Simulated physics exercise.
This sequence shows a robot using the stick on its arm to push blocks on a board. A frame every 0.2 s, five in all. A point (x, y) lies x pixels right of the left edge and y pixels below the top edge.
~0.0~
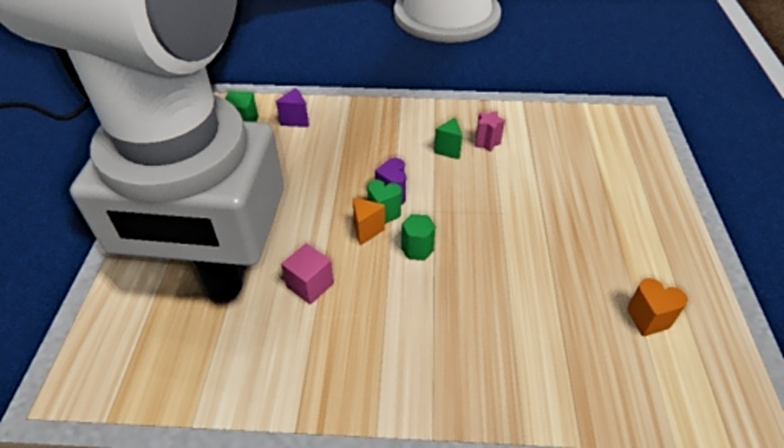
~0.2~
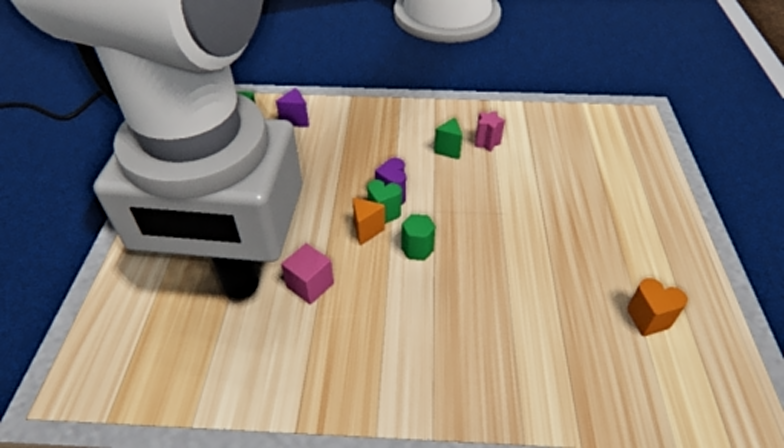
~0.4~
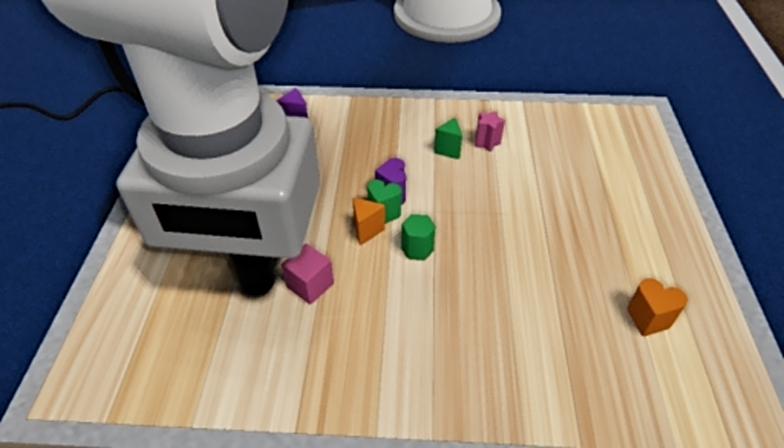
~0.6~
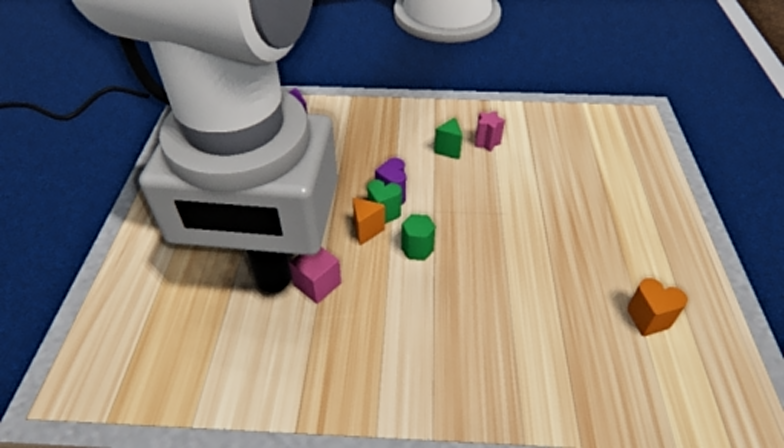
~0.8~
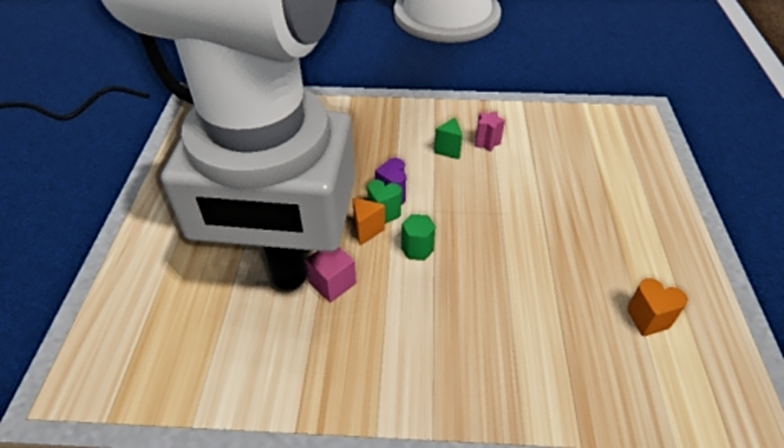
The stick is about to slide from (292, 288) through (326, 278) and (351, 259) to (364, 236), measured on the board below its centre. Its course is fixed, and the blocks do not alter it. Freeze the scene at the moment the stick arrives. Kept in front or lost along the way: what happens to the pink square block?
The stick loses it on the way.
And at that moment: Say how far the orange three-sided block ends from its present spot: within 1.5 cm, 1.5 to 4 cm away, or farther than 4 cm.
The orange three-sided block moves 1.5-4 cm.
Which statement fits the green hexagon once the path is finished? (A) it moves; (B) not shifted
The one that fits is B, not shifted.
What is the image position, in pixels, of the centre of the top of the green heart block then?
When the path ends, it will be at (403, 181).
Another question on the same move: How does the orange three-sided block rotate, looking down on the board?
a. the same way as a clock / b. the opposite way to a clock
The correct letter is a.
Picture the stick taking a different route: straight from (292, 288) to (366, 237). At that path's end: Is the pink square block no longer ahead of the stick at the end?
Yes
What follows on the original path. Halfway along, stick (339, 256); pink square block (371, 255), turned 55° clockwise.
At the end, stick (363, 223); pink square block (375, 253), turned 75° clockwise; orange three-sided block (386, 192), turned 40° clockwise; green heart block (403, 181); purple heart block (398, 162), turned 35° anticlockwise; green hexagon still.
